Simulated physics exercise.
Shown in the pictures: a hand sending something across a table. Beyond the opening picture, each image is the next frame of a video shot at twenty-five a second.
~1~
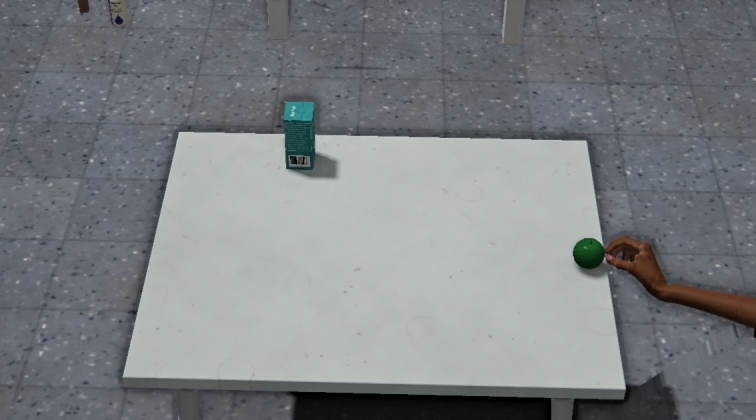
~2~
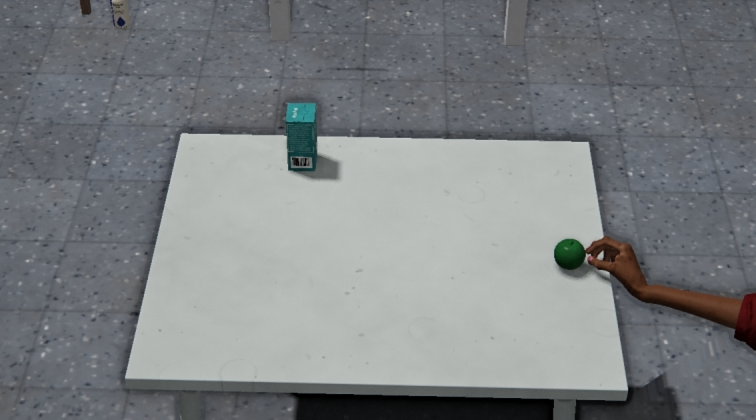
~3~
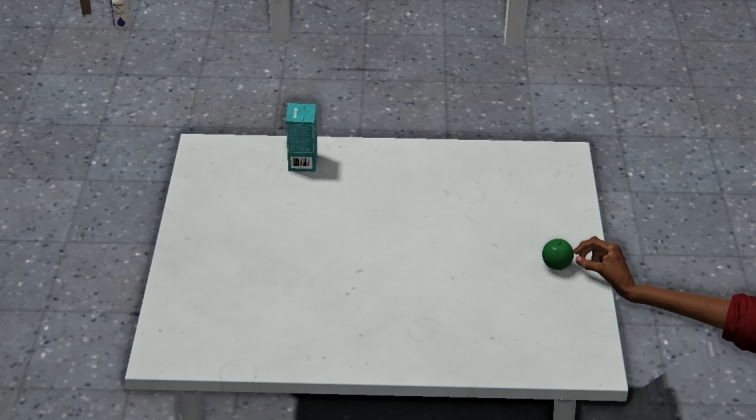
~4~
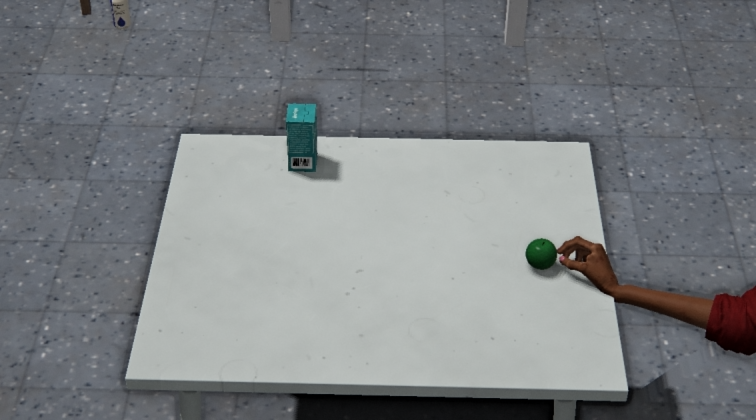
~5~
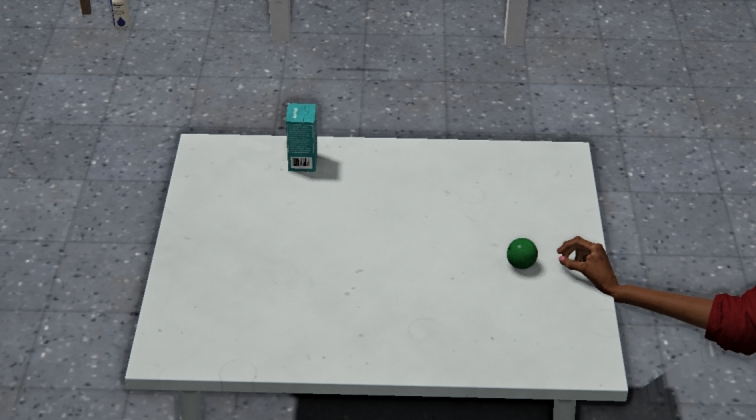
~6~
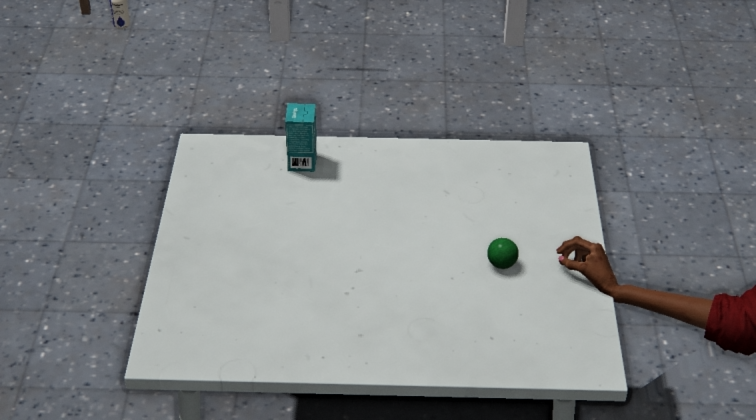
On a white table with a teal box standing near its back edge, a hand at the right pushes a round green object leftward, then stays back as the object continues a short way left across the surface.
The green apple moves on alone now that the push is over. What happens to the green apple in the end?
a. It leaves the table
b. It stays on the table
a.
Then, 0.40 s on from there, green apple shifted well along near (323, 249).
Then, 1.00 s on from there, green apple now off the table.
In the end, off the table, green apple.
